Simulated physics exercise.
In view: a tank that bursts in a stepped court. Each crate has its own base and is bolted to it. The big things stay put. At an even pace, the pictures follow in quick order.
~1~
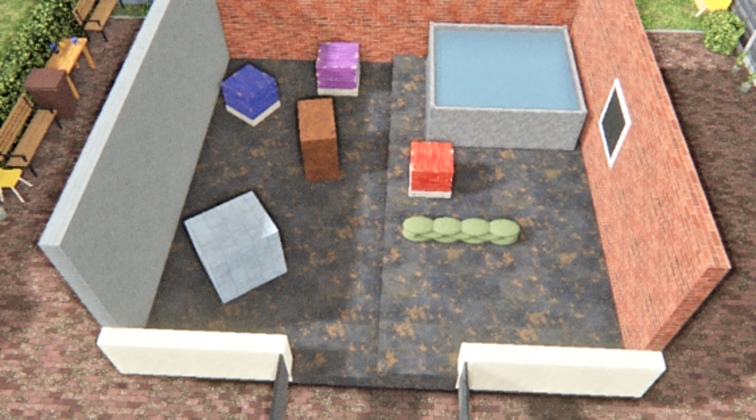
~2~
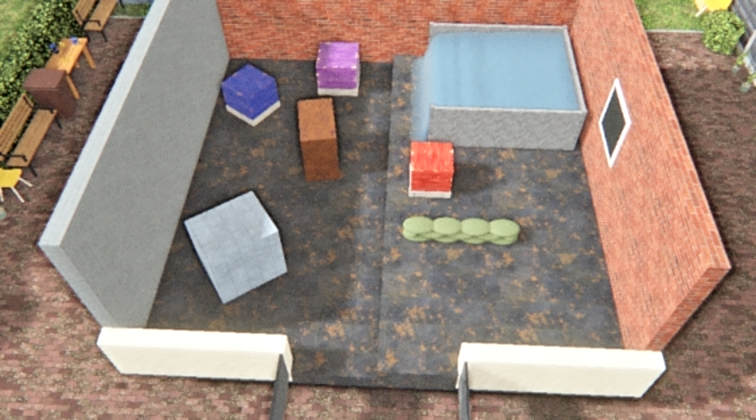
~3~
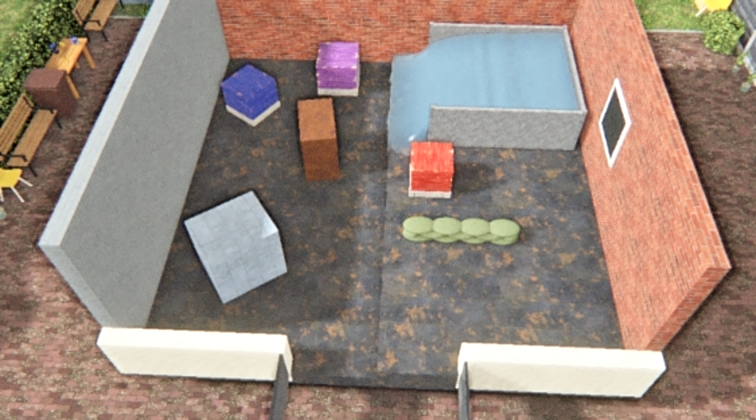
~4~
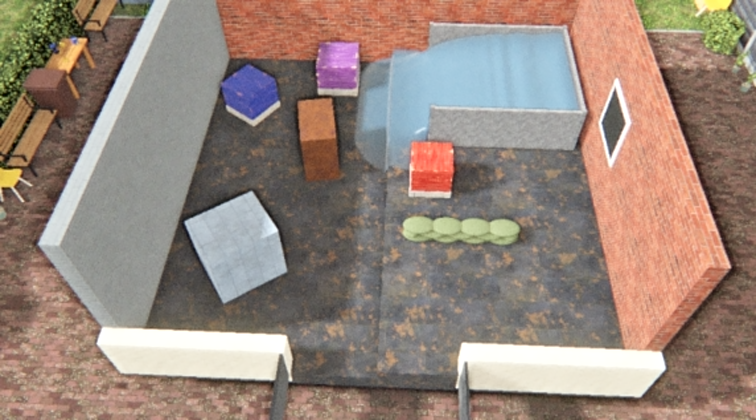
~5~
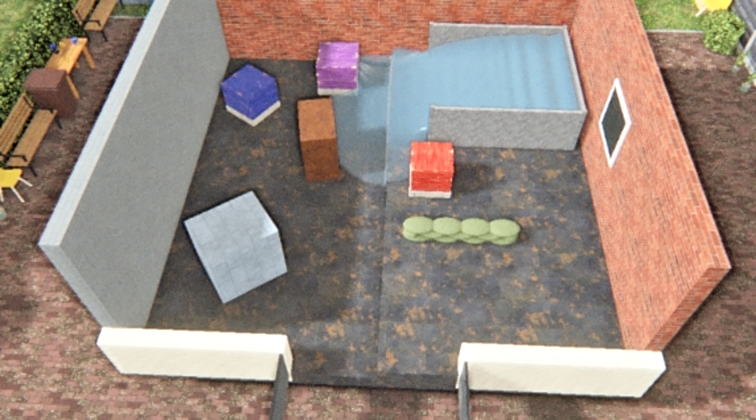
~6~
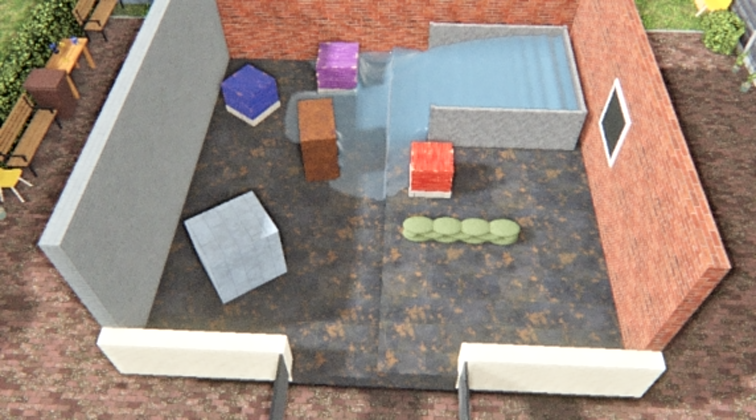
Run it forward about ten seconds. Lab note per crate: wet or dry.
Result - red crate: Dry; blue crate: Wet; purple crate: Wet.
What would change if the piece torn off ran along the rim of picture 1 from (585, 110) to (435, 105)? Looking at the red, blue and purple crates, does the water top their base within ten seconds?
Going crate by crate, the red one gets flooded, the blue one gets flooded and the purple one gets flooded.
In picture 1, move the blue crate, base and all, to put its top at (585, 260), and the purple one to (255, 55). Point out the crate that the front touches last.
The crate marked blue.
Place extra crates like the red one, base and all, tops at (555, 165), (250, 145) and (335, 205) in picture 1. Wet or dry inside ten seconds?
Outcome, in listed order: Is missed, is inundated, is inundated.
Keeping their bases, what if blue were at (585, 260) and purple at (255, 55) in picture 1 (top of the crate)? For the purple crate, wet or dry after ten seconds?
I'd say the purple crate gets flooded.
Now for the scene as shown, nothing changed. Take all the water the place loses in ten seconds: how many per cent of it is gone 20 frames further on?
It would be around 5 %.
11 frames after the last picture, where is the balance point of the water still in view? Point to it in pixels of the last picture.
I'd put it at around (385, 118).
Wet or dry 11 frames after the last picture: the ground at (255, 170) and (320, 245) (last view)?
The first place is inundated and the second is inundated.
A moment on, water covers 30 % of the floor; the red crate water round its plinth, the blue crate water round its plinth, the purple crate water round its plinth.
Next, water covers 45 % of the floor; the red crate water round its plinth, the blue crate water round its plinth, the purple crate water round its plinth.
Then, water covers 60 % of the floor; the red crate water round its plinth, the blue crate water round its plinth, the purple crate water round its plinth.
Later, water covers 70 % of the floor; the red crate water round its plinth, the blue crate water round its plinth, the purple crate water round its plinth.
In the end, water covers 65 % of the floor; the red crate stayed above the water, the blue crate was topped, the purple crate was topped.
